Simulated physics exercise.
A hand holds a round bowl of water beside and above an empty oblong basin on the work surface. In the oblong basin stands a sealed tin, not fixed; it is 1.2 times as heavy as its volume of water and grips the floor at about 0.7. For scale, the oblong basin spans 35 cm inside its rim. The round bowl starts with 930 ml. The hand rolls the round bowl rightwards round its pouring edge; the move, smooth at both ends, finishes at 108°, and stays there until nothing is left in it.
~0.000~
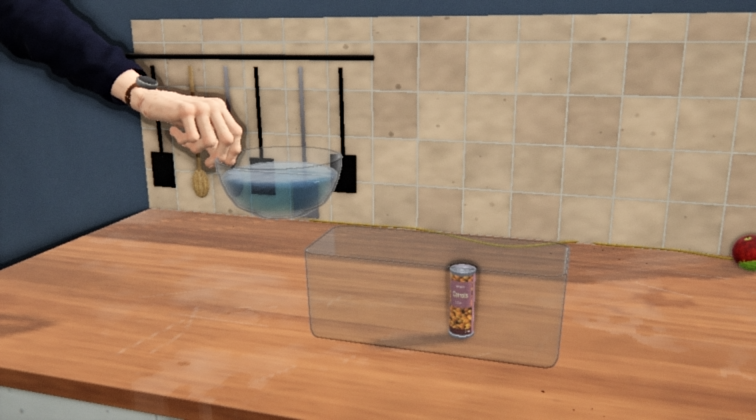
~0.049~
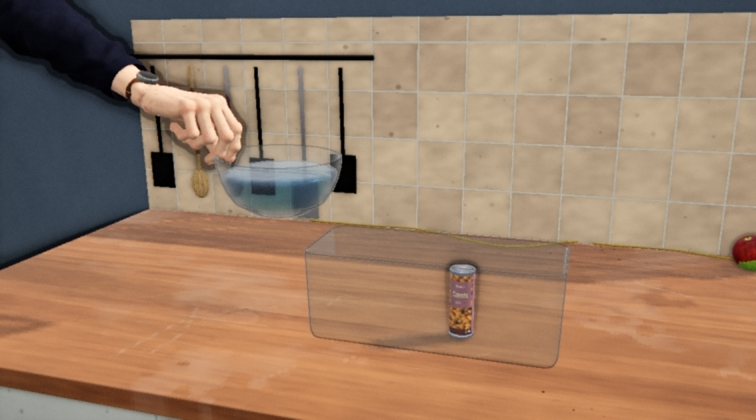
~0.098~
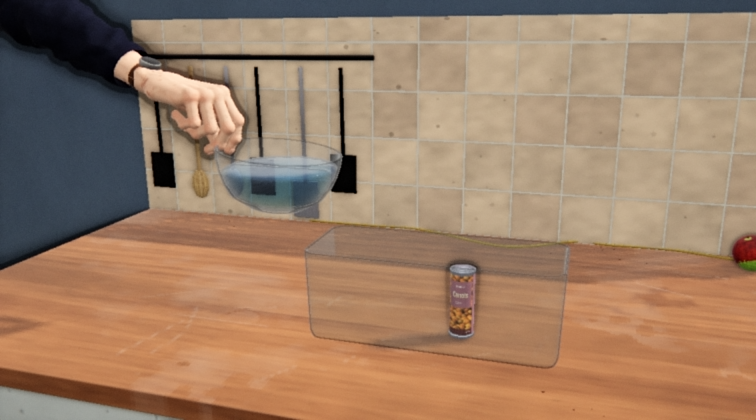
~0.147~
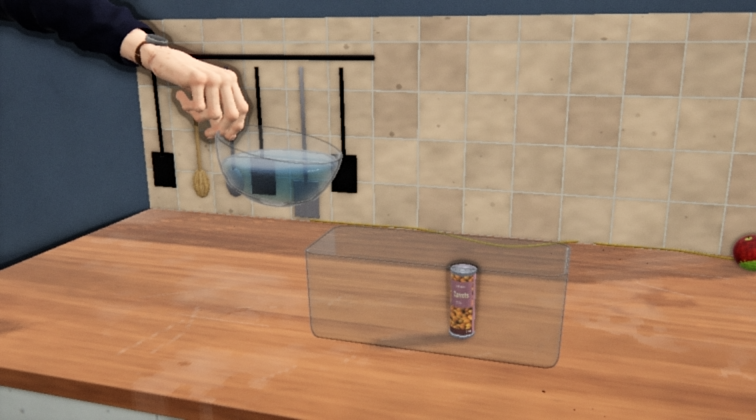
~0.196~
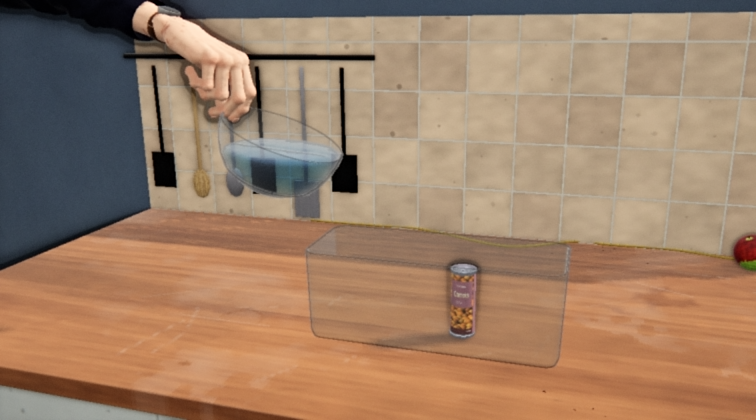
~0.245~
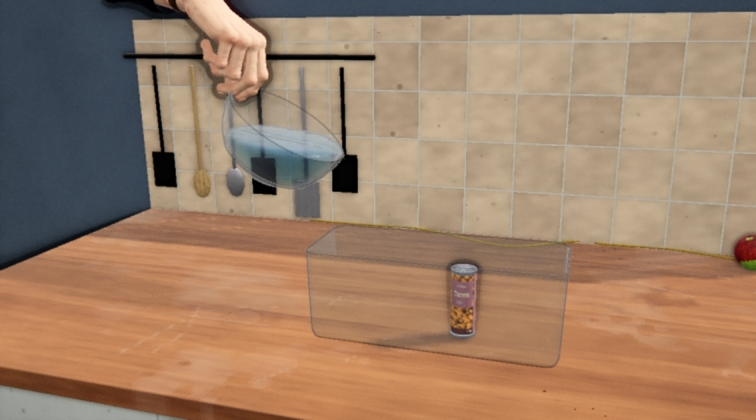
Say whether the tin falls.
The tin goes over.
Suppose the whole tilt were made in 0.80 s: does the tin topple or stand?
The tin falls.
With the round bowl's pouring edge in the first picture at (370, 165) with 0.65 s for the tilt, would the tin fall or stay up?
Then it keeps standing.
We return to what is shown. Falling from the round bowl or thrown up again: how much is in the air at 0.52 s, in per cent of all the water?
Some 62 per cent.
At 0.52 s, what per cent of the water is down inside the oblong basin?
Some 12 per cent.
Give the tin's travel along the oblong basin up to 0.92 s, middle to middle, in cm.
Some 3 cm.
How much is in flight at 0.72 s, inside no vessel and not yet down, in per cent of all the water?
About 5 per cent.
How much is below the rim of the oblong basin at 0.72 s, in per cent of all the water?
Near 94 in a hundred.
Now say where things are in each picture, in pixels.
Tilt 0°; pouring edge (337, 161); surface from (231, 169) to (336, 176); the oblong basin's rim runs from (320, 239) to (567, 261); the tin's top is at (463, 272), in the first frame.
Tilt 2°; pouring edge (337, 162); surface from (230, 168) to (335, 174), in the second frame.
Tilt 6°; pouring edge (337, 162); surface from (230, 163) to (335, 169), in the third frame.
Tilt 13°; pouring edge (337, 162); surface from (231, 155) to (337, 163), in the fourth frame.
Tilt 22°; pouring edge (337, 162); surface from (231, 142) to (338, 156), in the fifth frame.
Tilt 34°; pouring edge (337, 162); surface from (234, 127) to (334, 151); 2 per cent is over the edge, in the sixth frame.
By 0.52 s the tilt is 97° and 27 per cent is still to pour; the tin stands where it began.
By 0.72 s the tilt is 108° and 0 per cent is still to pour; the tin stands 3 cm from where it began.
By 0.92 s the tilt is 108° and 0 per cent is still to pour; the tin leans 11°.
By 1.15 s the tilt is 108° and 0 per cent is still to pour; the tin lies on its side.
At rest the tin lies on its side.
